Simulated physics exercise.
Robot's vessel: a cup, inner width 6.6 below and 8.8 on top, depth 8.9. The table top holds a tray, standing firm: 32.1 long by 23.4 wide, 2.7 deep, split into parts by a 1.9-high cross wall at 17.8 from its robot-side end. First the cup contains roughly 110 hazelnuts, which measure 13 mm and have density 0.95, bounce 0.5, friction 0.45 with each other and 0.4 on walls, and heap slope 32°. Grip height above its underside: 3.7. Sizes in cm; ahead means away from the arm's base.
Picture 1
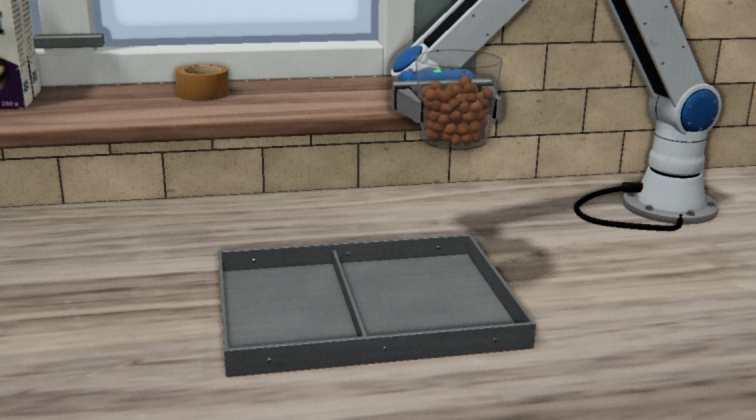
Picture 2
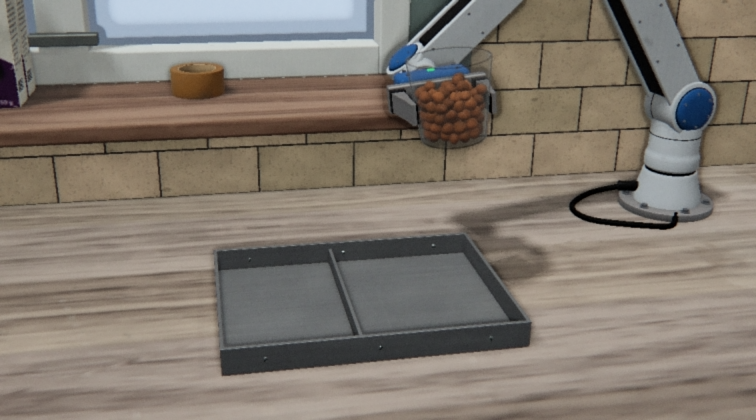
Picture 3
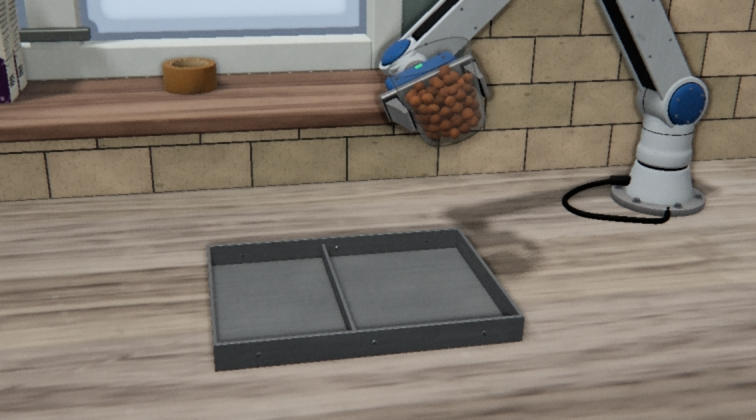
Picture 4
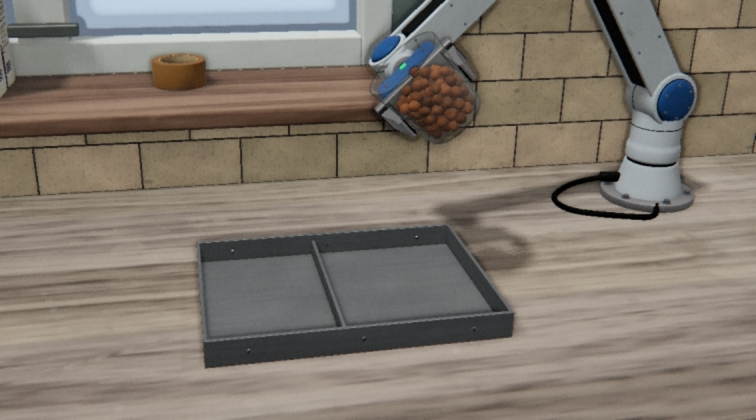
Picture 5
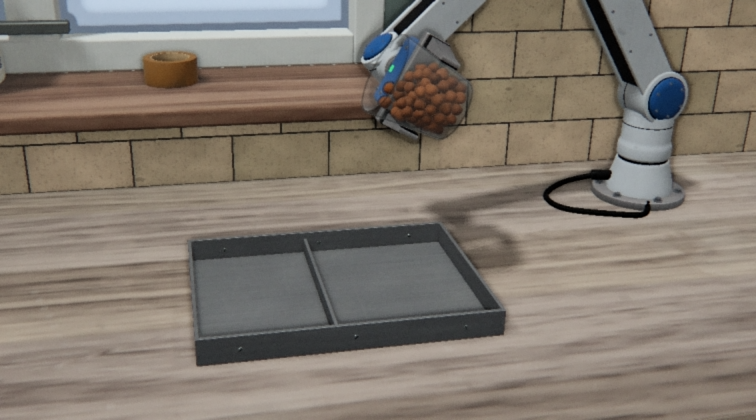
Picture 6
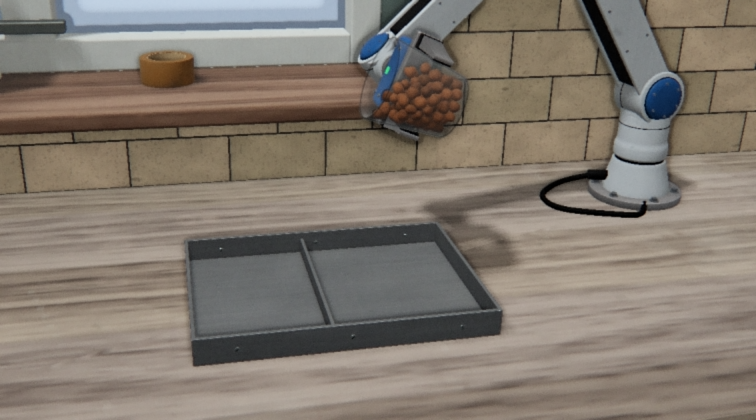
A robot arm steadily tilts a clear cup of brown nuts above a divided gray tray.
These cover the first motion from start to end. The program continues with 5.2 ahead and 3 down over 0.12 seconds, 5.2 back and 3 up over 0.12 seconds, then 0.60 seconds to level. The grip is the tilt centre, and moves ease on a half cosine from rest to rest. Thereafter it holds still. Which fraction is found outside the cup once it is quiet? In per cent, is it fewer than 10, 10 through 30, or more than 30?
10 through 30 per cent.
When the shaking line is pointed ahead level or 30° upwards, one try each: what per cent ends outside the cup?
Try one gives about 55 in a hundred, try two about 85 in a hundred.
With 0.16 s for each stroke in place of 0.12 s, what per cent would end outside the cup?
In that case it would be near 10 percent.
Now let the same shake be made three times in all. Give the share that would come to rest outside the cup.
My guess is near 45 per cent.
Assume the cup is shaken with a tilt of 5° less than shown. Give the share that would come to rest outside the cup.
Roughly 15 in a hundred.
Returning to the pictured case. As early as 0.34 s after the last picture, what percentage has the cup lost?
So far around 20 % is out.
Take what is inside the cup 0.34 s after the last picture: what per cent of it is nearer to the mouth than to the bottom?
That share comes to roughly 40 percent.
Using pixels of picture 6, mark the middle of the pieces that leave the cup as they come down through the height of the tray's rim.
About at (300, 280).
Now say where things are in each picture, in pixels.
Cup middle at (457, 101), level; upper third of the load around (460, 96), from x 425 to 490, top at y 80; 106 in the cup, in the first frame.
Cup middle at (451, 100), tilted 6° forward; upper third of the load around (458, 95), from x 420 to 480, top at y 80, in the second frame.
Cup middle at (442, 95), tilted 23° forward; upper third of the load around (450, 91), from x 410 to 475, top at y 70, in the third frame.
Cup middle at (430, 93), tilted 44° forward; upper third of the load around (440, 84), from x 400 to 470, top at y 70, in the fourth frame.
Cup middle at (421, 93), tilted 61° forward; upper third of the load around (430, 84), from x 385 to 460, top at y 70, in the fifth frame.
Cup middle at (417, 93), tilted 67° forward; upper third of the load around (426, 86), from x 380 to 455, top at y 70; 106 in the cup, in the sixth frame.
Then, 0.34 s later, tilted 63° forward, highest piece 25 above the table; 84 in the cup, 4 in the far-side part, 18 in flight or on a rim.
Then, 0.67 s later, tilted 12° forward, highest piece 28 above the table; 83 in the cup, 12 in the far-side part, 7 in the robot-side part, 4 on the table or floor.
Then, 1.04 s later, level, highest piece 27 above the table; 83 in the cup, 12 in the far-side part, 7 in the robot-side part, 4 on the table or floor.
Then, 2.09 s later, level, highest piece 27 above the table; 83 in the cup, 12 in the far-side part, 7 in the robot-side part, 4 on the table or floor.
At rest, 83 in the cup, 12 in the far-side part, 7 in the robot-side part, 4 on the table or floor. That is 22 % outside the cup.
